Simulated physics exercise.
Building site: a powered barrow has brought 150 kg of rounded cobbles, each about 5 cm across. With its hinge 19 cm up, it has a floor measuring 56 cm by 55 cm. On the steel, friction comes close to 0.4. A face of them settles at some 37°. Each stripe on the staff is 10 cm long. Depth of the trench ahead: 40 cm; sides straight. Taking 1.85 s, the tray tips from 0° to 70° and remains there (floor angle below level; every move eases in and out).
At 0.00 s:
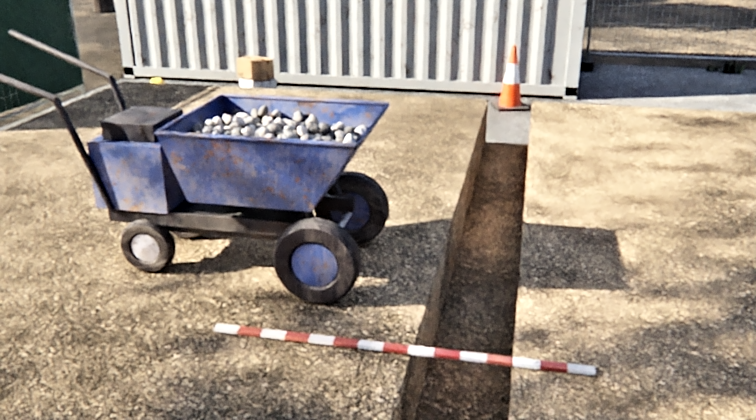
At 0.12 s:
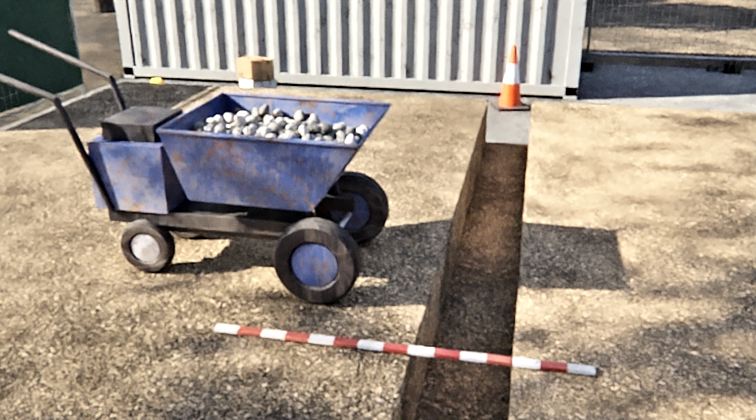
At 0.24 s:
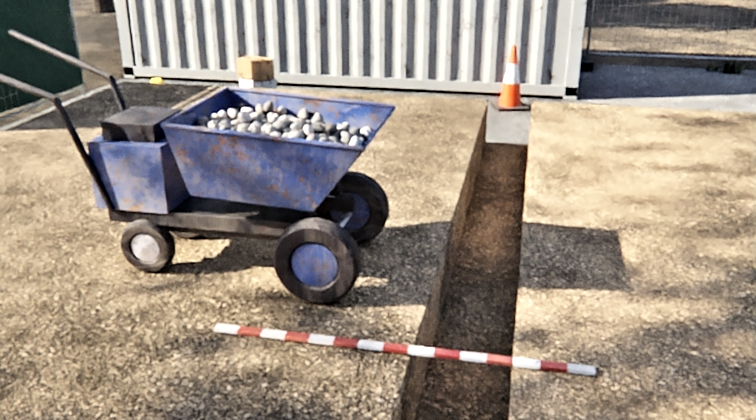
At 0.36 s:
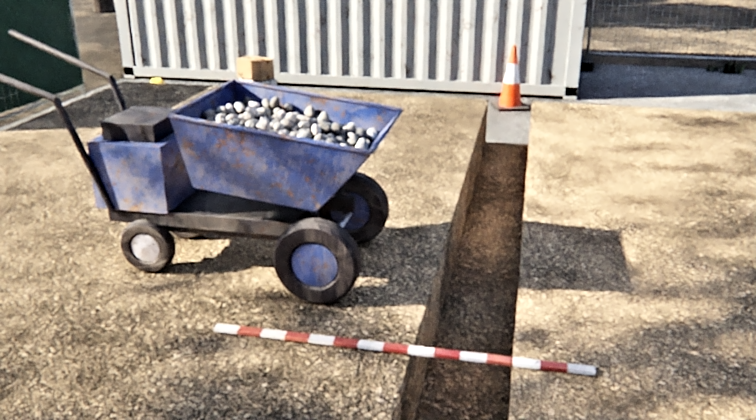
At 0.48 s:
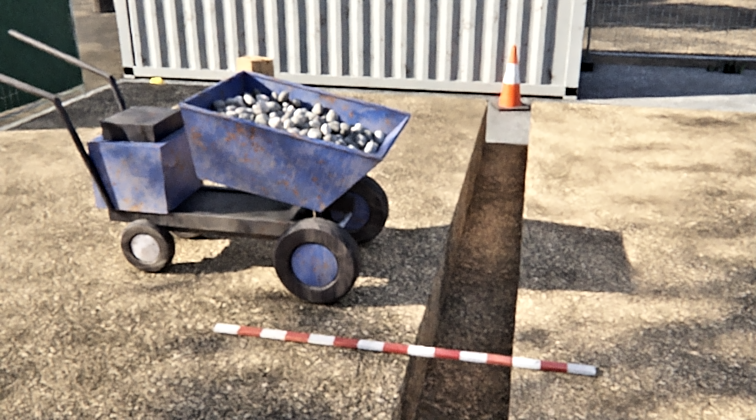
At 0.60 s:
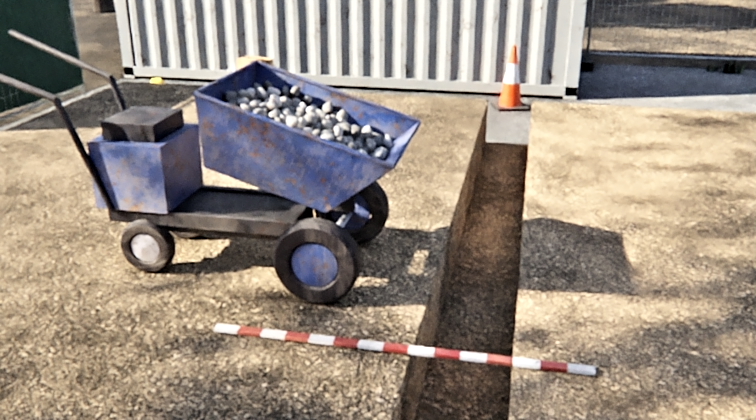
On a building site, a blue barrow's tray of rounded stones tilts toward the right.
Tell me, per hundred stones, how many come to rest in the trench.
91 per hundred.
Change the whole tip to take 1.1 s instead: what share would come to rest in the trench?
Near 85 per cent.
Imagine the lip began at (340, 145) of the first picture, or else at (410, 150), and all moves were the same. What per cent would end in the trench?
It comes to about 100 and 45 in a hundred.
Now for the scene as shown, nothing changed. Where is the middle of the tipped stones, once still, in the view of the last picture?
Around (483, 339).
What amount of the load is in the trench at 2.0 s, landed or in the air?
About 30 per cent by then.
After 1.4 s the floor is at 59°; 99 % in the tray, 1 % in the trench; the foremost stones are at (468, 236).
After 2.0 s the floor is at 70°; 64 % in the tray, 32 % in the trench, 4 % past the trench; the foremost stones are at (567, 289).
After 2.3 s the floor is at 70°; 35 % in the tray, 55 % in the trench, 9 % past the trench; the foremost stones are at (624, 274).
After 4.2 s the floor is at 70°; 0 % in the tray, 91 % in the trench, 9 % past the trench; the foremost stones are at (656, 267).
